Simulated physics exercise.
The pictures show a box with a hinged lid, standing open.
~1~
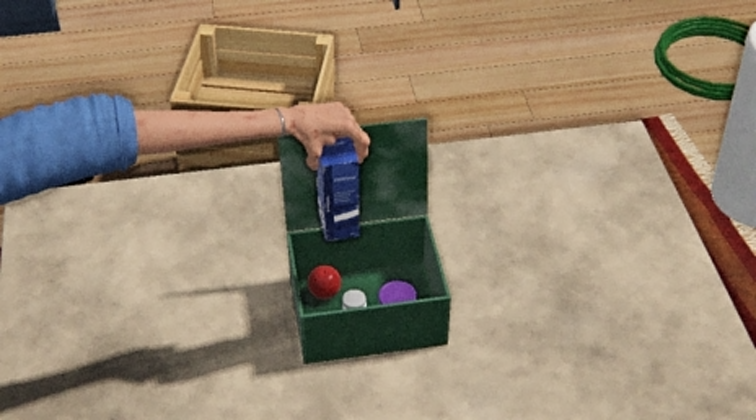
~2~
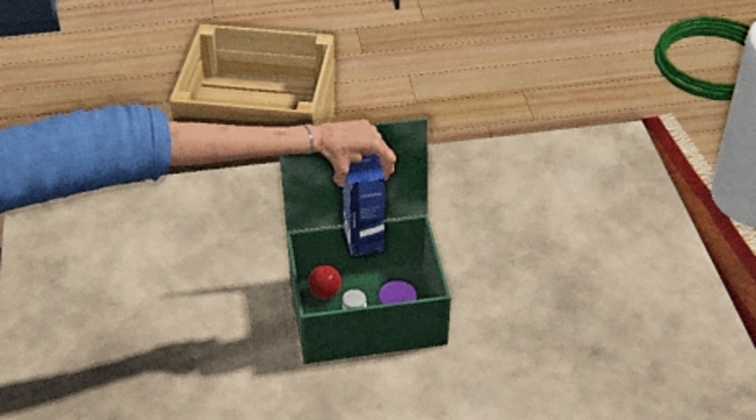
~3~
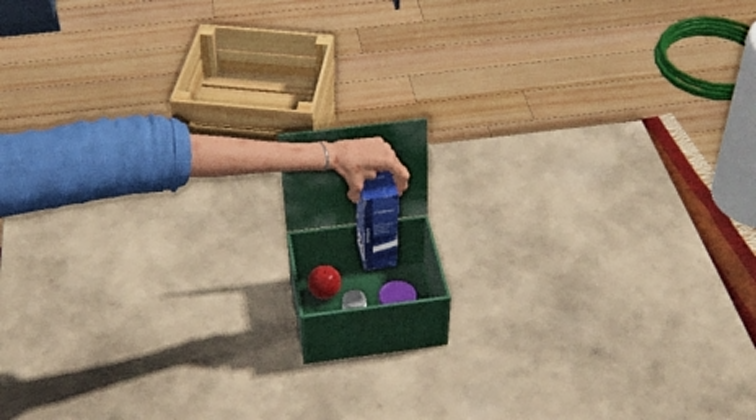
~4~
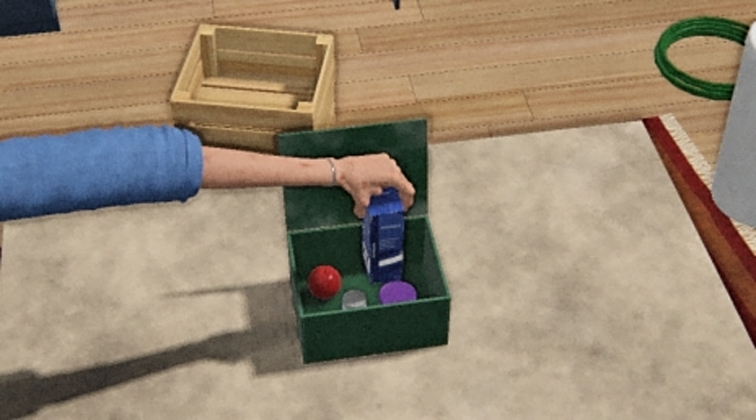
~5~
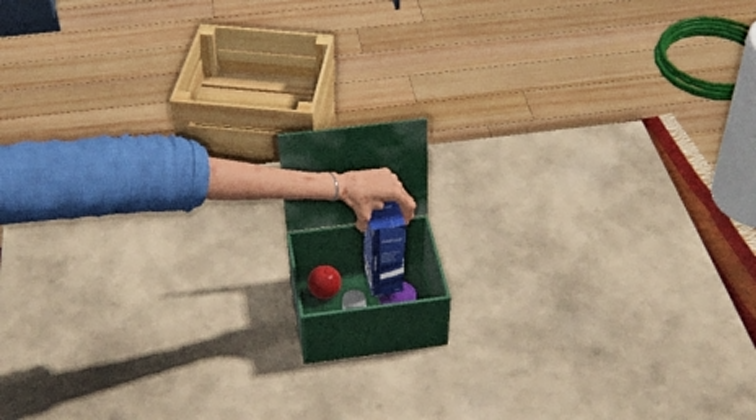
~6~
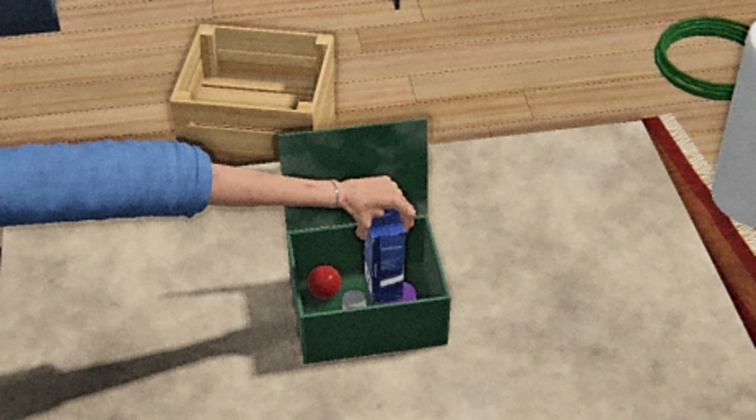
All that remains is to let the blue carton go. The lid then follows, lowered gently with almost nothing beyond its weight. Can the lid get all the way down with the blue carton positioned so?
No, it is kept up.
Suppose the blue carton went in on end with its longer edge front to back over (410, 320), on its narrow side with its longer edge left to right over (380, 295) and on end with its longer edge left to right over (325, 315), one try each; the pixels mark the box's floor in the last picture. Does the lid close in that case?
1: Open. 2: Closed. 3: Open.
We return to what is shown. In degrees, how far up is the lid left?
Some 55°.
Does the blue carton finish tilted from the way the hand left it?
In the end, it keeps its orientation.
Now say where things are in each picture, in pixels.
Coming down; blue carton (338, 189); red apple (325, 282), in the first frame.
Coming down; blue carton (364, 204), in the second frame.
Coming down; blue carton (377, 220), in the third frame.
Coming down; blue carton (383, 235); red apple (325, 282), in the fourth frame.
Coming down; blue carton (384, 248), in the fifth frame.
In place under the hand; blue carton (384, 255), in the sixth frame.
Then, 1.10 s on from there, lid starting down.
Then, 1.50 s on from there, lid 67° above the rim.
Then, 1.60 s on from there, lid 58° above the rim.
Then, 3.70 s on from there, lid 53° above the rim.
In the end, lid 53° above the rim; all 4 unmoved. At the end, from the last picture's camera, blue carton near (385, 258).
